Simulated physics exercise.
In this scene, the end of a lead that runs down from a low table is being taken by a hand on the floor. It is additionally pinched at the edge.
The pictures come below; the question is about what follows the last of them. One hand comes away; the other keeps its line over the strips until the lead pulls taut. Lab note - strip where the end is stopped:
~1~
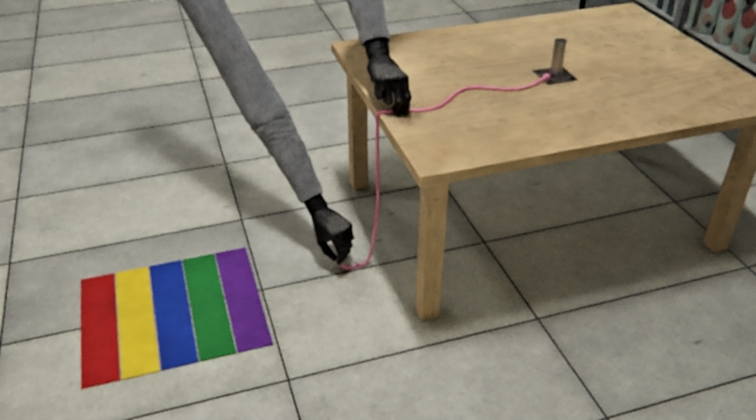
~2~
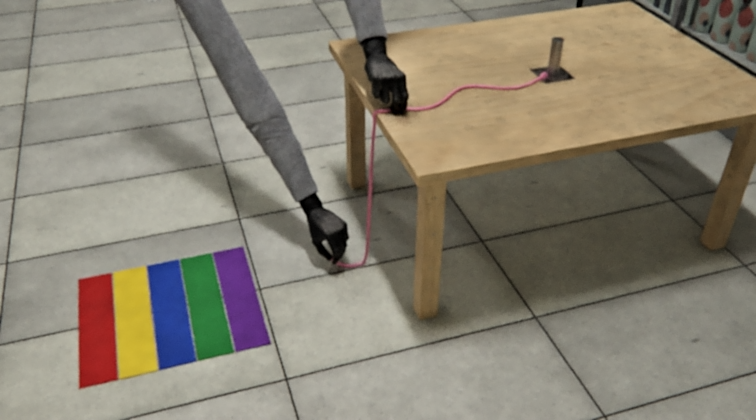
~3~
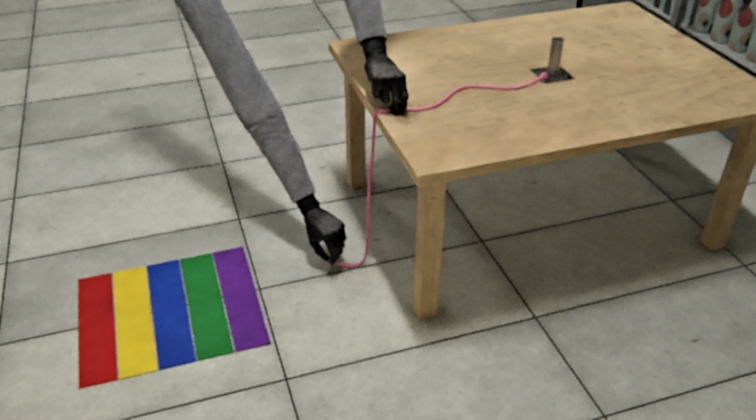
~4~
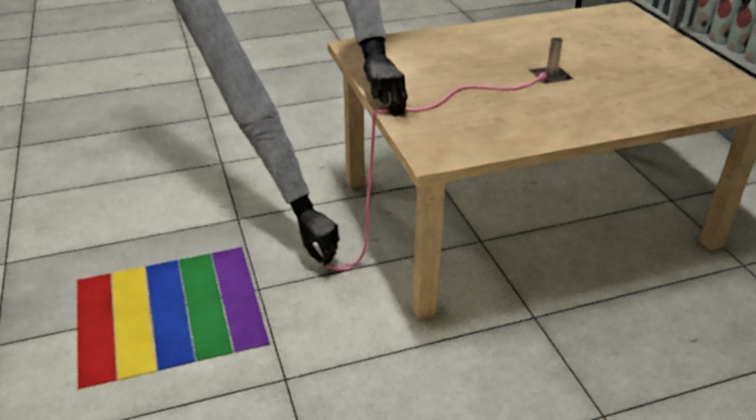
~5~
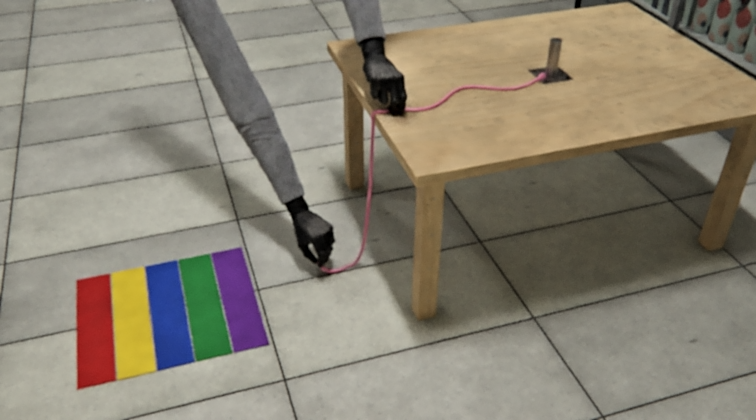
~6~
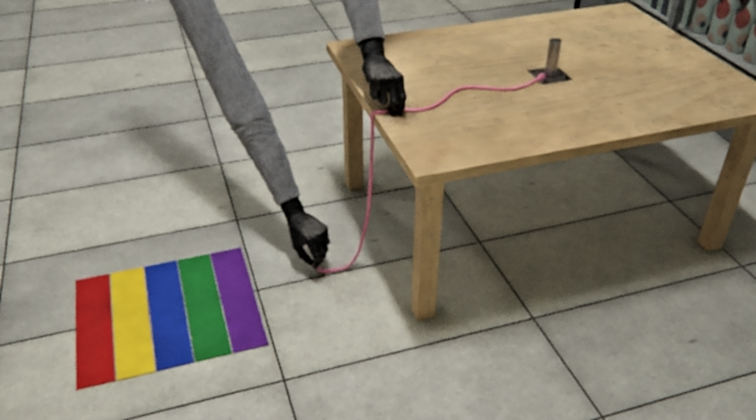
Green strip.
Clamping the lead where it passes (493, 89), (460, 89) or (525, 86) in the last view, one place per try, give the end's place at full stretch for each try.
First try around (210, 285), second around (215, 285), third around (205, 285).
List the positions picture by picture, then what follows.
End (337, 260); purple (251, 329); green (214, 337); blue (177, 345); yellow (139, 354); red (100, 363), in the first frame.
End (332, 260); lead through (526, 85) (462, 88) (416, 109) (373, 141) (370, 202) (366, 253), in the second frame.
End (330, 260), in the third frame.
End (323, 262); lead through (525, 86) (461, 88) (415, 110) (373, 141) (368, 202) (363, 254), in the fourth frame.
End (318, 263), in the fifth frame.
End (313, 264); lead through (524, 86) (460, 89) (413, 110) (372, 142) (369, 203) (358, 254), in the sixth frame.
Soon after, end near (269, 273); short of the strips.
Then, end near (227, 282); over purple.
At full stretch, end near (204, 287); over green. It gets as far as the green strip.
